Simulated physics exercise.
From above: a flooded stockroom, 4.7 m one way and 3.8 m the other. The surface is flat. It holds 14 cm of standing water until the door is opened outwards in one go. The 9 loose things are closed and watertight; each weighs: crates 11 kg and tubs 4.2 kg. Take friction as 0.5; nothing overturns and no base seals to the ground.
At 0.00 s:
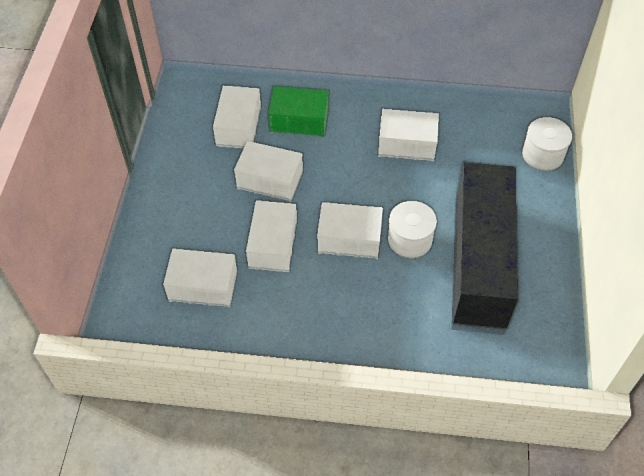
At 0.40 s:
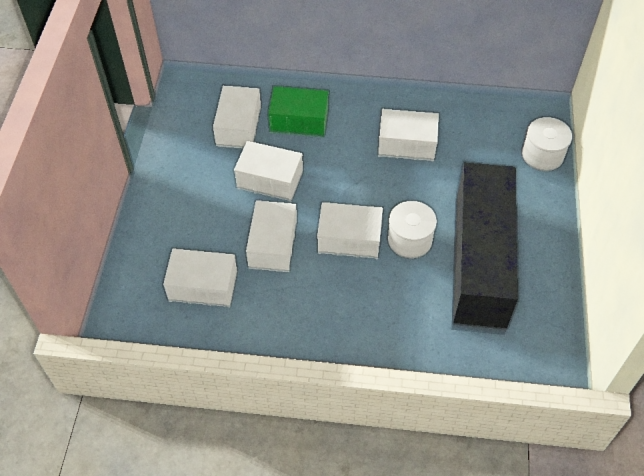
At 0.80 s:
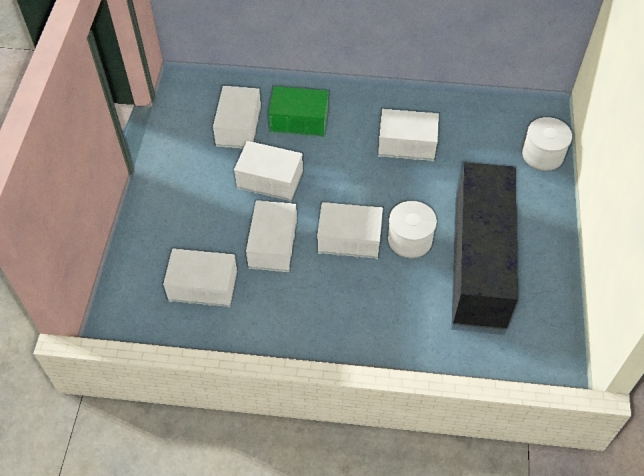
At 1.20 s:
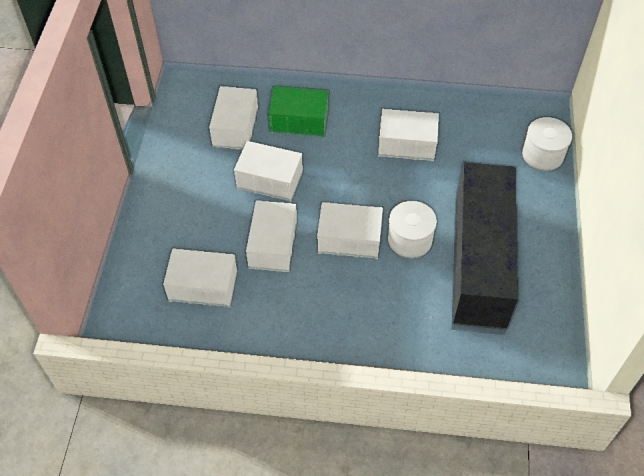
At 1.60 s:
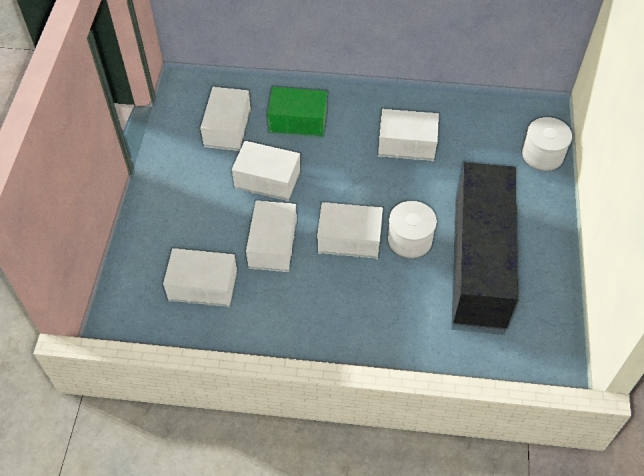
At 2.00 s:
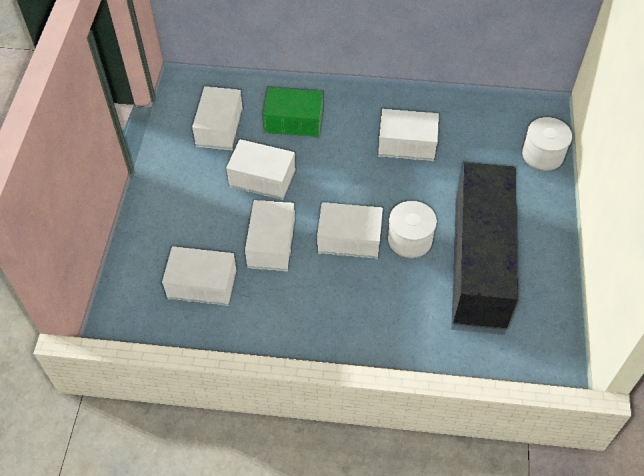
A dark door opens, then a white crate and later the green one drift slightly left.
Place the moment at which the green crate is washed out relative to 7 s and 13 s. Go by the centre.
Expect it between the two times.
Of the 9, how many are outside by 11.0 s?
By then 3.
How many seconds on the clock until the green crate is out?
Near 9.0 s.
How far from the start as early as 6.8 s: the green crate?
Roughly 100 cm by then.
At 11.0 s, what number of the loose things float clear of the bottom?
At that moment 6.
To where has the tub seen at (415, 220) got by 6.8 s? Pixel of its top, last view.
At about (388, 213).
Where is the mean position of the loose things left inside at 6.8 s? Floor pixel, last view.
Near (296, 186).
After 3.0 s the green crate is near (276, 100), 0.3 m from its start, afloat; 0 of 9 are out; 9 afloat.
After 6.8 s the green crate is near (209, 93), 1.0 m from its start, afloat; 1 of 9 are out; 8 afloat.
After 11.0 s the green crate has gone out (at 9.2 s); 3 of 9 are out; 6 afloat.
After 15.0 s the green crate has gone out (at 9.2 s); 4 of 9 are out; 5 afloat.
